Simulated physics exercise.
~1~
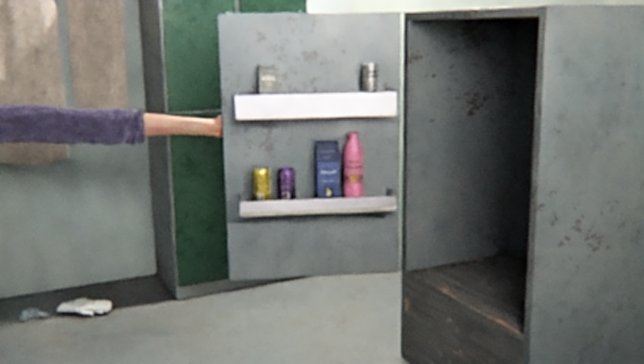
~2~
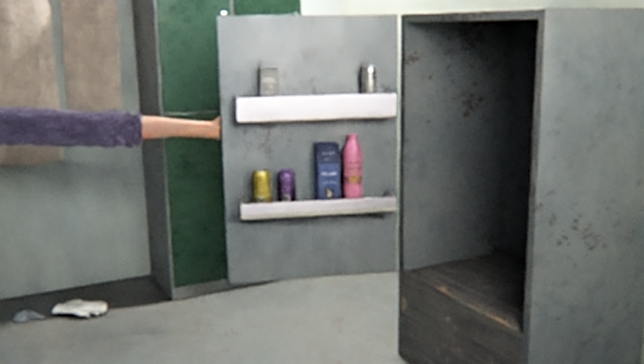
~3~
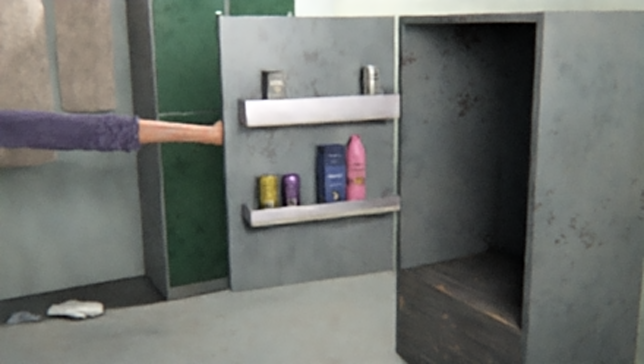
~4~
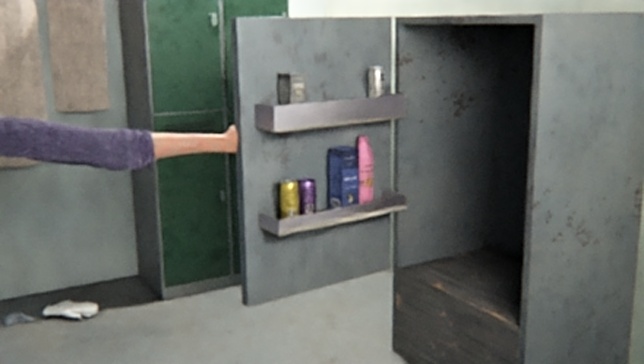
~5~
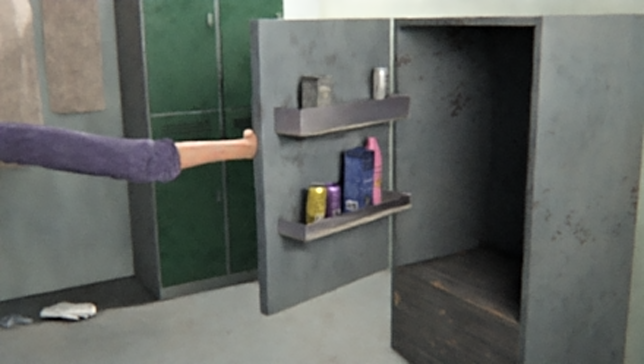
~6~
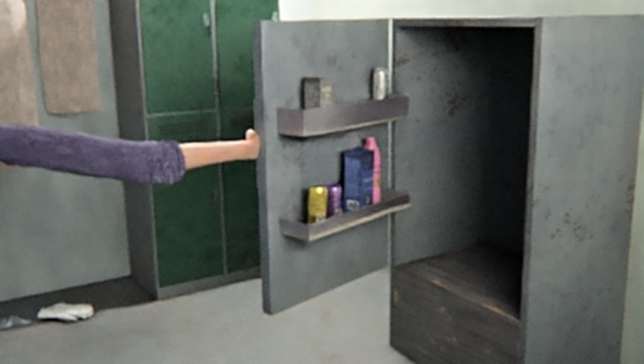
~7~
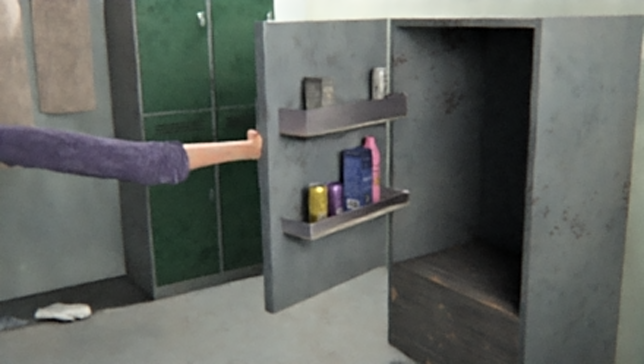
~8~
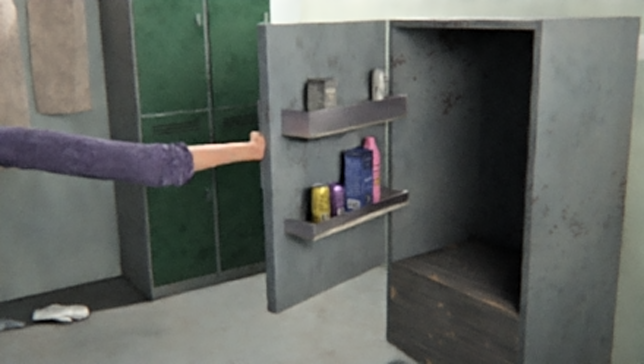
A purple-sleeved arm swings a locker door partly inward and stops, its racked items still upright.
